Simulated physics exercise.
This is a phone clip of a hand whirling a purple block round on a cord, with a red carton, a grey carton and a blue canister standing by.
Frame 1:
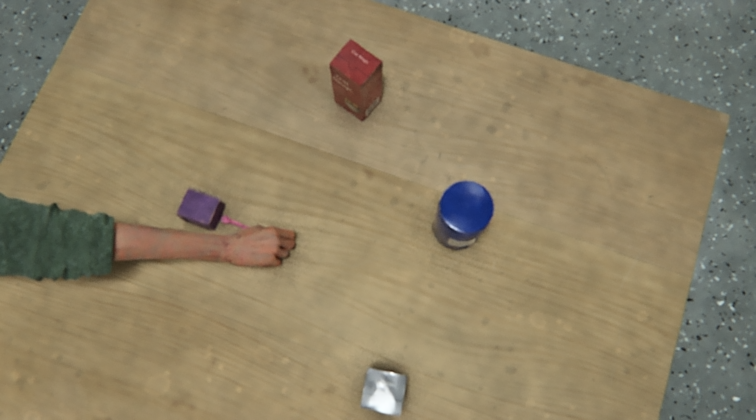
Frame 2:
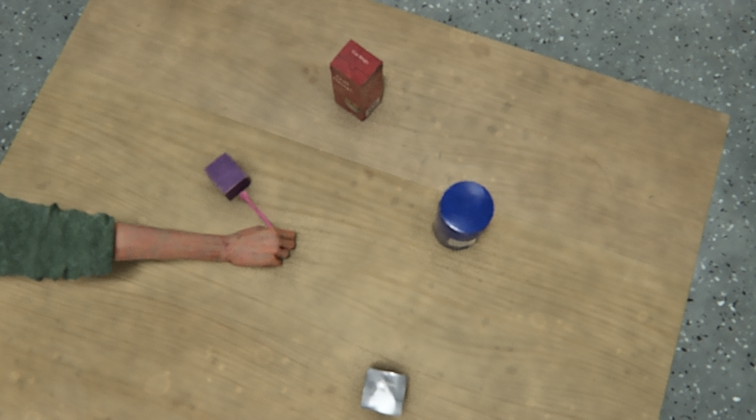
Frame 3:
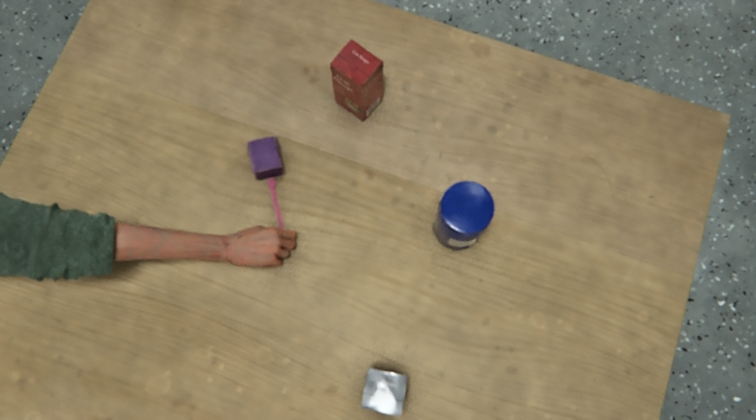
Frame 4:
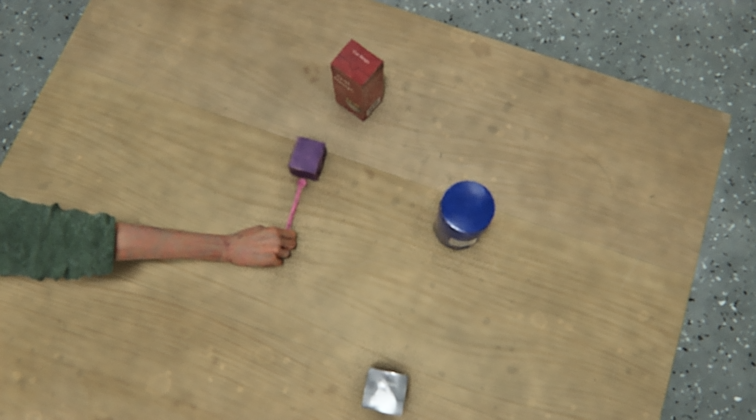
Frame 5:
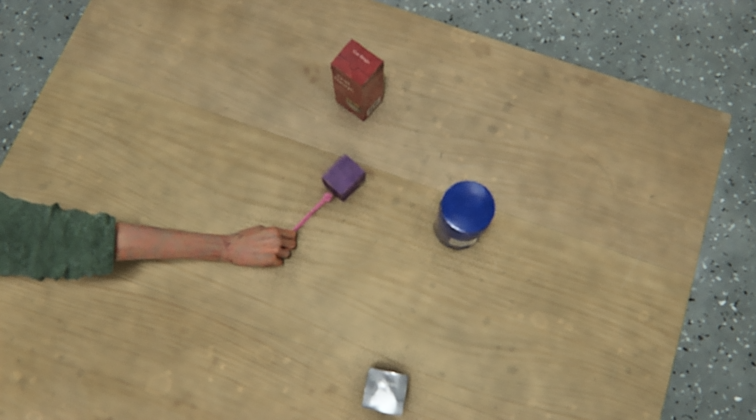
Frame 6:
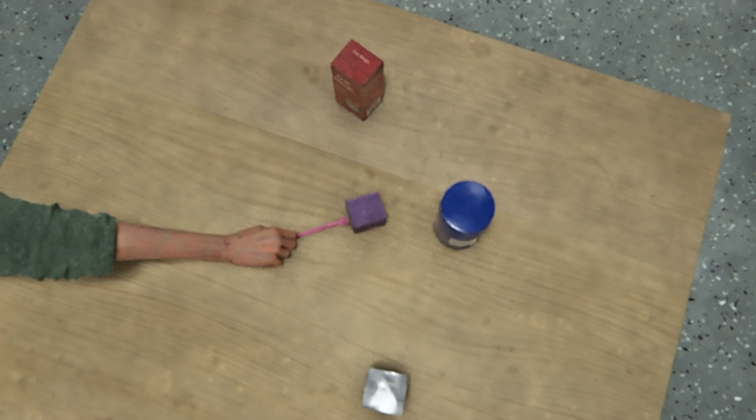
A purple block on a pink cord swings clockwise around a hand above a wooden table.
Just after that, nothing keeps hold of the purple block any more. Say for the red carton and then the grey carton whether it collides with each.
Result: Red carton - no collision, grey carton - collision.
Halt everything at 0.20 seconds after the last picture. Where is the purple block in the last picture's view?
At that time it is around pixel (394, 374).
Then, 0.08 s on from there, block near (378, 294).
Then, 0.20 s on from there, block near (394, 375); grey carton pushed aside.
In the end, block near (405, 395); grey carton knocked over. The red carton remains clear and the grey carton takes the knock.
